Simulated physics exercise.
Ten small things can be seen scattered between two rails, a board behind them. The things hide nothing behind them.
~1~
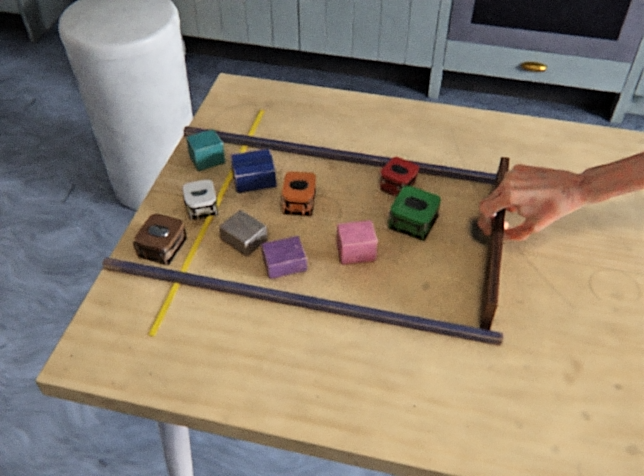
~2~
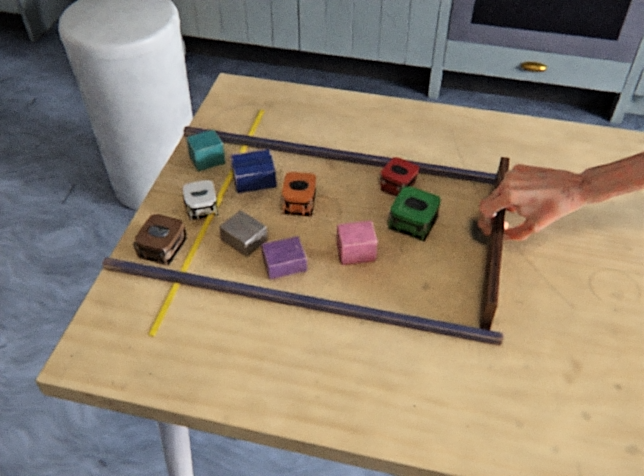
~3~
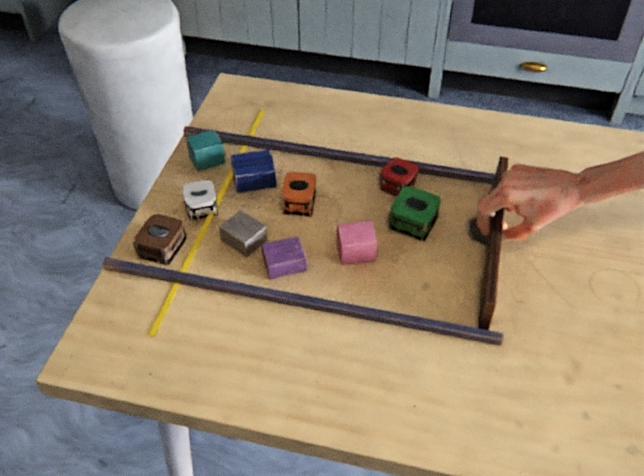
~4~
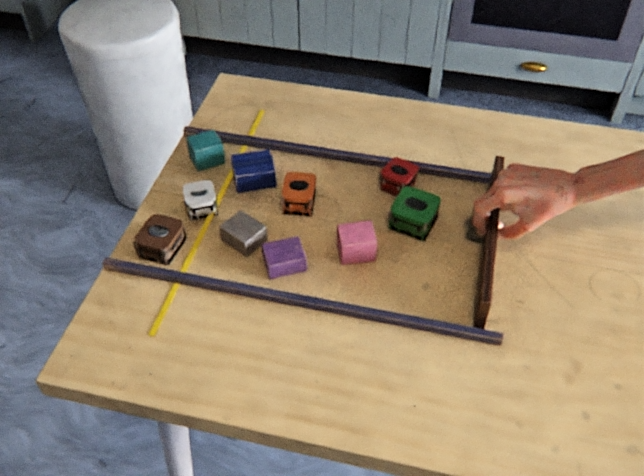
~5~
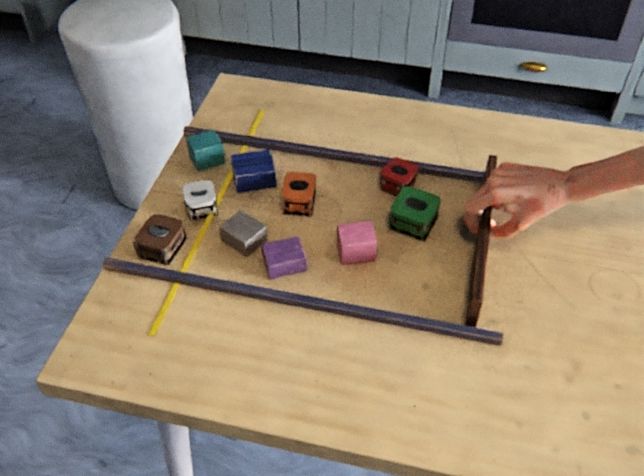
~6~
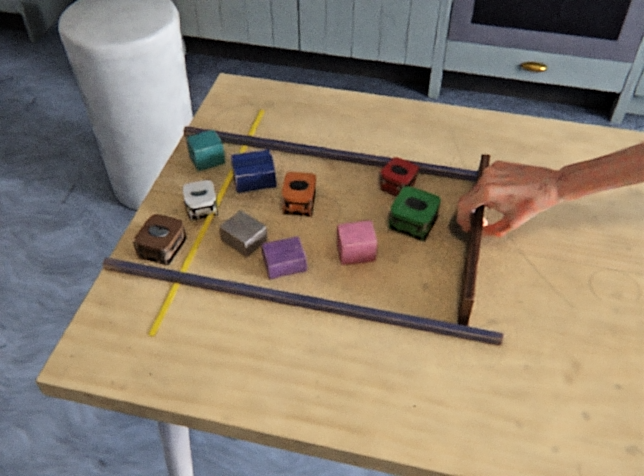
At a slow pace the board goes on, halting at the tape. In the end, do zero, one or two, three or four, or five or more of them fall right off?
I predict the table will shed one or two pieces.
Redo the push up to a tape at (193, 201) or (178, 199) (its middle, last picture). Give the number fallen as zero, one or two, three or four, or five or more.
Taking the two places in turn, it's five or over; five or more.
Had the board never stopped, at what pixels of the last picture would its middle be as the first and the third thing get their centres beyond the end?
About (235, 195) and about (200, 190).
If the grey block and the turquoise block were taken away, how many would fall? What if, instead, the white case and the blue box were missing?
The first count is 0 and the second is 0.
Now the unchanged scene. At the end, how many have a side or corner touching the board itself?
It ends up touching 4.
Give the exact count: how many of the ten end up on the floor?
My count gives 2.
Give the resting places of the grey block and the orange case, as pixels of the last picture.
Approximately (151, 215) for one, approximately (173, 172) for the other.
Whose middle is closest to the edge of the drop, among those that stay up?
That would be the brown case.
Soon after, none off yet; turquoise block at rest near (206, 150); brown case at rest near (161, 240); white case at rest near (201, 201).
In the end, the number that fall off is one or two; gone, blue box and white case.
